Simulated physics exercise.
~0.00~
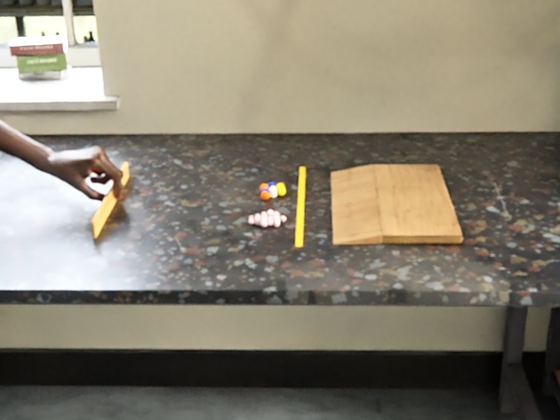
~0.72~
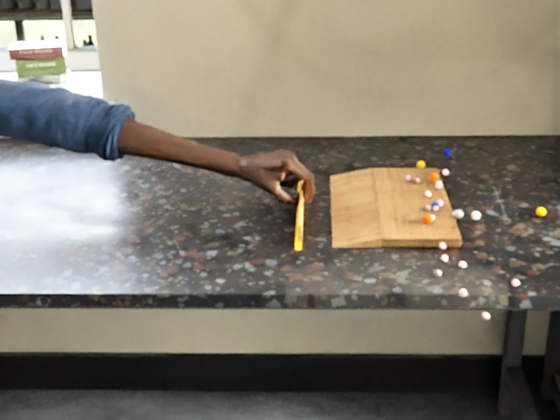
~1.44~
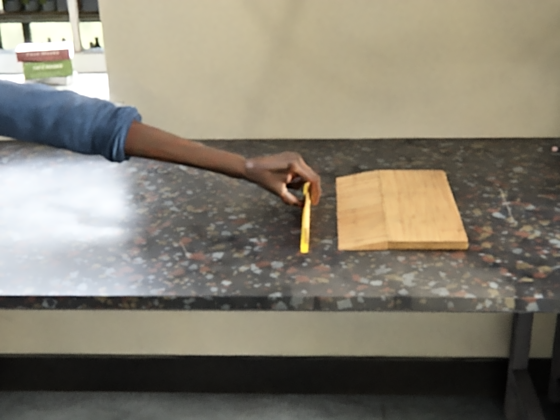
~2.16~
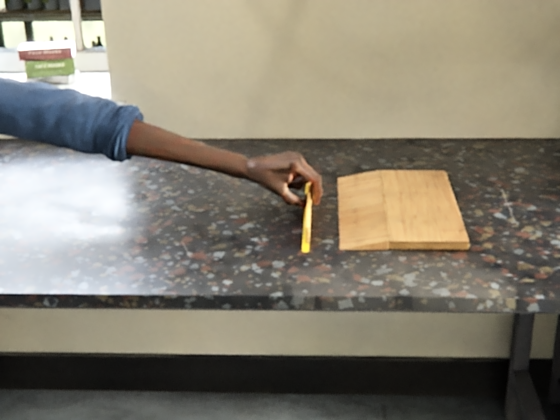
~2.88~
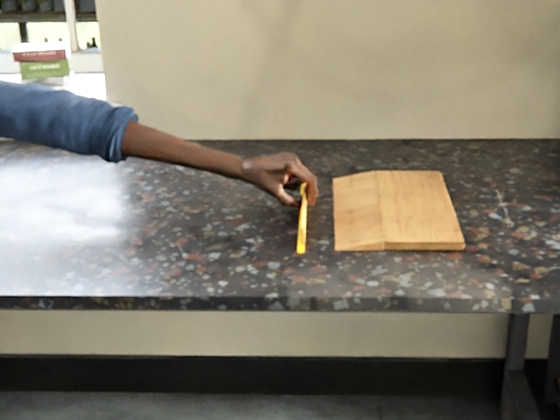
On a dark speckled countertop, a hand slides an upright strip of wood rightward to a line of yellow tape, and two small batches of colourful and pale beads scatter over a wooden slab and beyond, leaving the slab bare while the hand holds the strip at the tape.
